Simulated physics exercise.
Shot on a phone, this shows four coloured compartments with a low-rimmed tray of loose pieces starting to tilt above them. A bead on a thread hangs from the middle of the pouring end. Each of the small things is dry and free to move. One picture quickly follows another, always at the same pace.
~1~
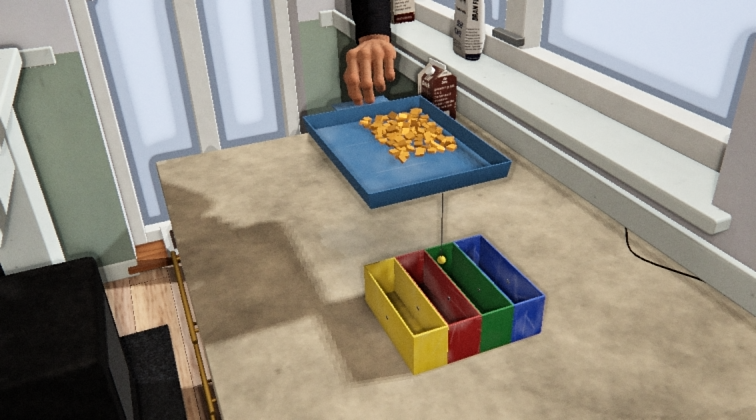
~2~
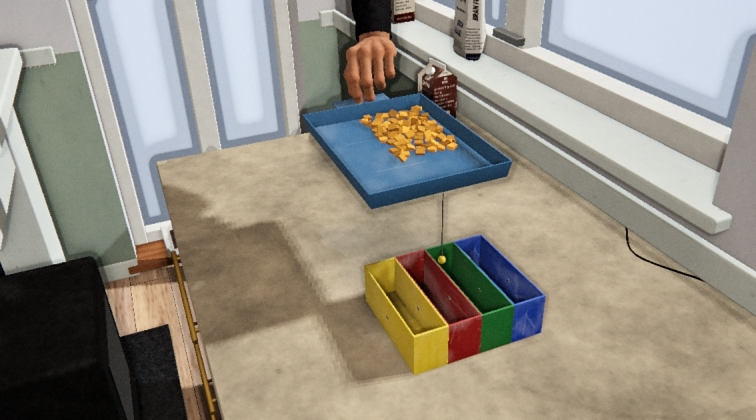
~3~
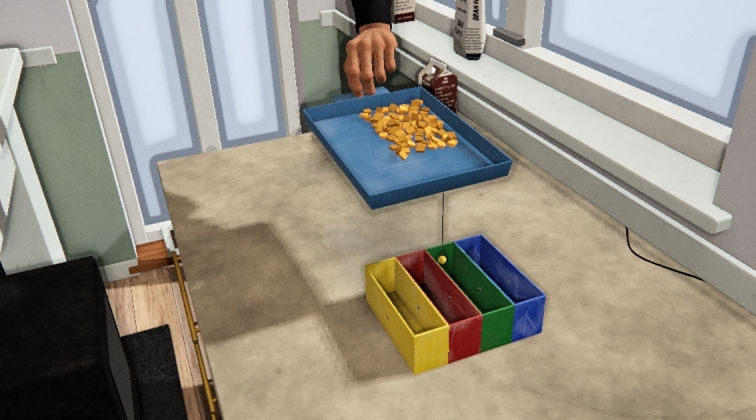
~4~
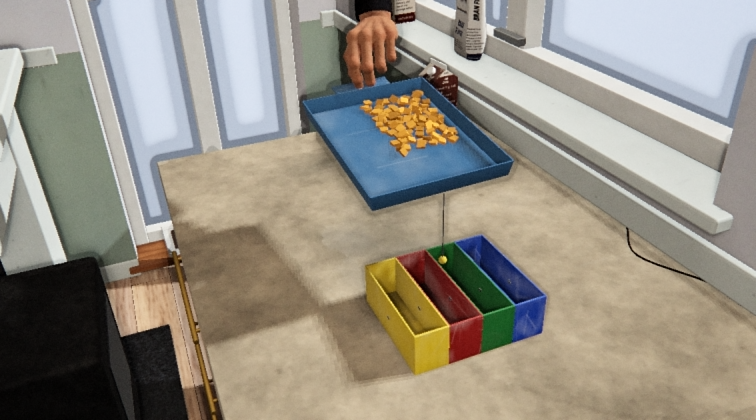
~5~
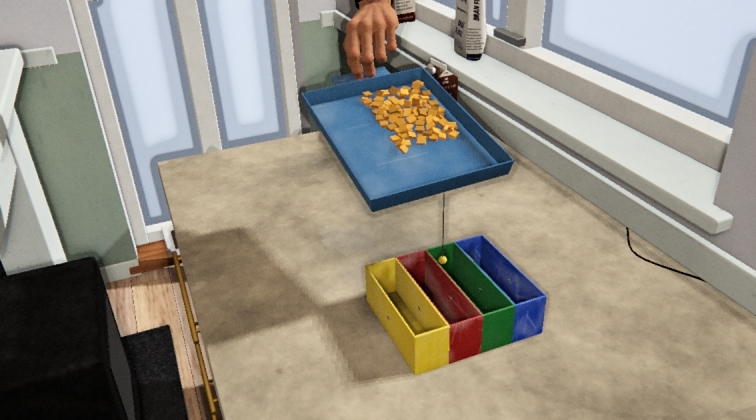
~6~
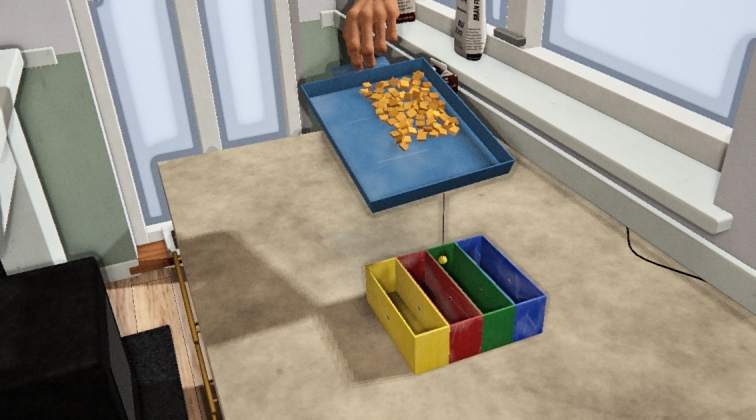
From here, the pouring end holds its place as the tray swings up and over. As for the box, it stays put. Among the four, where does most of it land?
Mostly in the yellow cell.
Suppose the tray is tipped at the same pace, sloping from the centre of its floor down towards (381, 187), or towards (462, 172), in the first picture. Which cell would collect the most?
First try: The yellow cell; second try: Blue.
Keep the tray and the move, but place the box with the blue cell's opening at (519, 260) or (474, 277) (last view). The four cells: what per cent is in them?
First try: Around 50 percent; second try: Around 100 percent.
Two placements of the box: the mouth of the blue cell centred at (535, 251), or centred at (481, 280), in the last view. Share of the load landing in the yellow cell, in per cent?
The first try gives 20 per cent, the second 30 per cent.
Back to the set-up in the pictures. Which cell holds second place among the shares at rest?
Rank 2: The red one.
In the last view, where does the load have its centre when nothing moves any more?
Near pixel (417, 336).
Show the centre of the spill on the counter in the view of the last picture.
Somewhere about (361, 348), I'd say.
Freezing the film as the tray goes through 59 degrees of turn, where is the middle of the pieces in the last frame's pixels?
I'd put the middle close to (421, 185).
Shortly afterwards, tray tipped steeply; all but a few on the tray; only a few in the yellow cell; a little falling or outside the box.
Next, tray tipped right over; the bulk on the tray; a little in the yellow cell; only a few in the red cell; a little falling or outside the box.
Some moments later, tray tipped past a quarter turn; near a third in the yellow cell; near a quarter in the red cell; a little in the green cell; only a few in the blue cell; near a quarter falling or outside the box.
In the end, tray tipped past a quarter turn; near a third in the yellow cell; near a quarter in the red cell; a little in the green cell; only a few in the blue cell; near a quarter outside the box.
